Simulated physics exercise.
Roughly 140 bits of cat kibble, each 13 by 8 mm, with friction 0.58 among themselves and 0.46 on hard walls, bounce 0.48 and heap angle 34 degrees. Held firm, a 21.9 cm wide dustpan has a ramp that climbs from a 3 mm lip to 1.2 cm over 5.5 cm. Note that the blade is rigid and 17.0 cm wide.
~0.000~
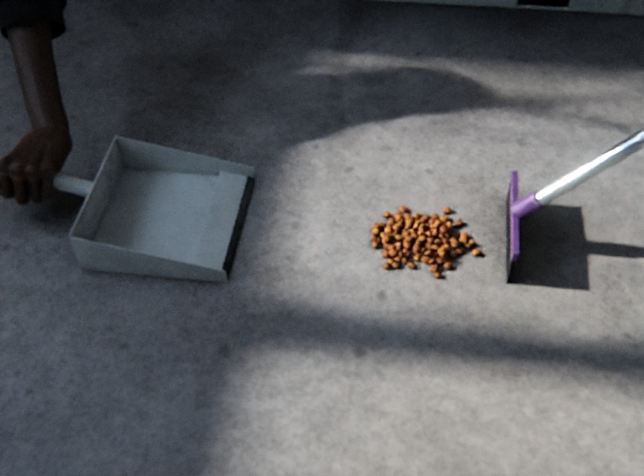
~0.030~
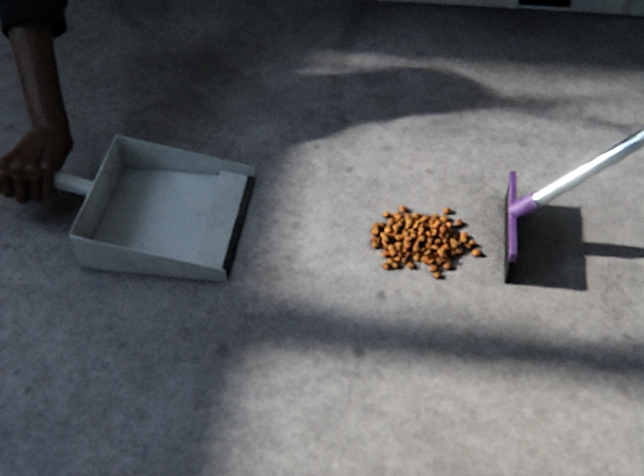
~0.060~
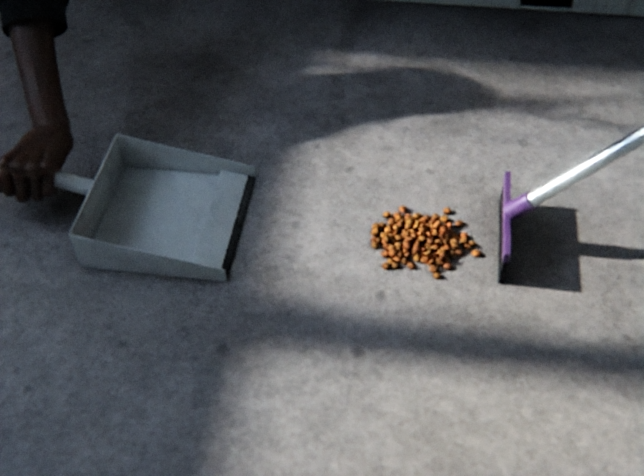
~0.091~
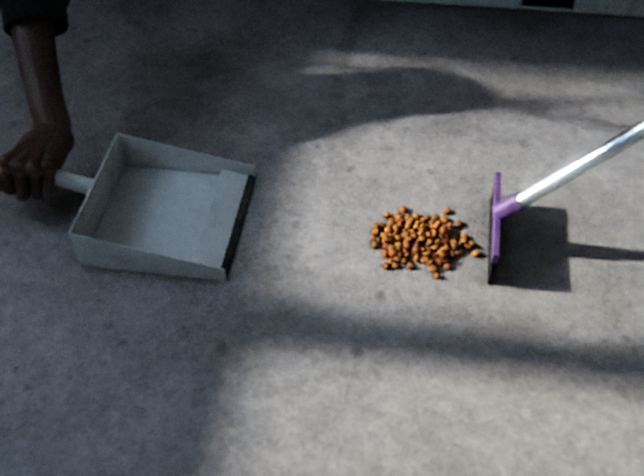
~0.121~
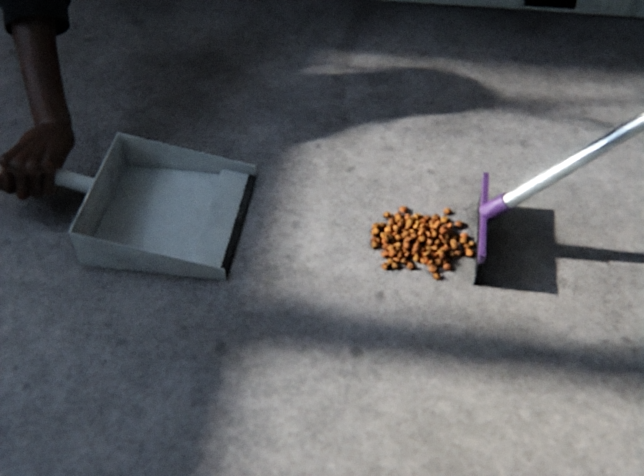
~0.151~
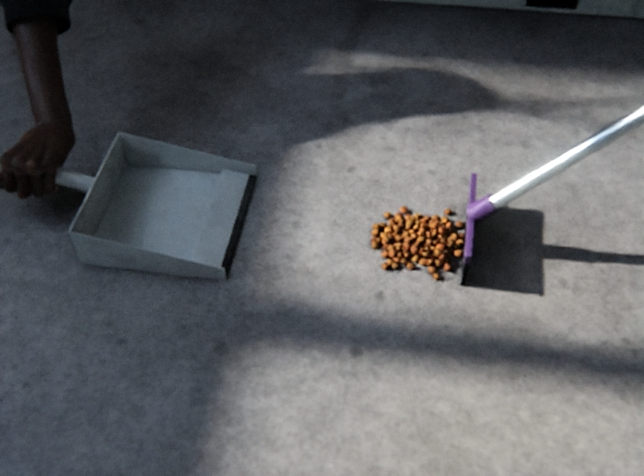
A purple blade on a silver pole slid a short way left across the gray floor and nudged the edge of a small pile of brown kibble, while a hand held a gray dustpan still.
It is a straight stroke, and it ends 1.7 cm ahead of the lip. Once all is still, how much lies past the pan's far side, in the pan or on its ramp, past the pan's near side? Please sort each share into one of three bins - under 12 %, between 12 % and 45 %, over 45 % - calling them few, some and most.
Past the pan's far side: Few. In the pan or on its ramp: Most. Past the pan's near side: Few.
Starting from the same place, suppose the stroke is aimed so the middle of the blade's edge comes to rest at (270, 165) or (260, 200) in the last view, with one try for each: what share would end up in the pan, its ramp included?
Some 20 and 45 per cent.
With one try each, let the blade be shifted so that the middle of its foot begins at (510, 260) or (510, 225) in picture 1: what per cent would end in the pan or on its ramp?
The two tries give some 30 % and some 50 %.
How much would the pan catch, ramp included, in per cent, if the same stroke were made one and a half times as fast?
Some 55 %.
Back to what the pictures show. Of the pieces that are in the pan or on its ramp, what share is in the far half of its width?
Around 20 percent.
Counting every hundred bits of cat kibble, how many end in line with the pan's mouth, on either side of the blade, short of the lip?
Some 40 per cent end up there.
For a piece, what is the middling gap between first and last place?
Median: Approx. 30 cm.
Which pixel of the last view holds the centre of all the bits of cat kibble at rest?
Roughly (233, 235).
Then, at 0.40 s, middle of the blade 18 cm from the lip; 0 % over the lip, far side 0 %, near side 0 %.
Then, at 0.57 s, middle of the blade 8 cm from the lip; 0 % over the lip, far side 0 %, near side 5 %.
Then, at 0.86 s, middle of the blade 2 cm from the lip; 55 % over the lip, far side 0 %, near side 5 %.
At rest (1.4 s), far side 0 %, pan 55 %, near side 5 %, in front of the lip or behind the blade 40 %.
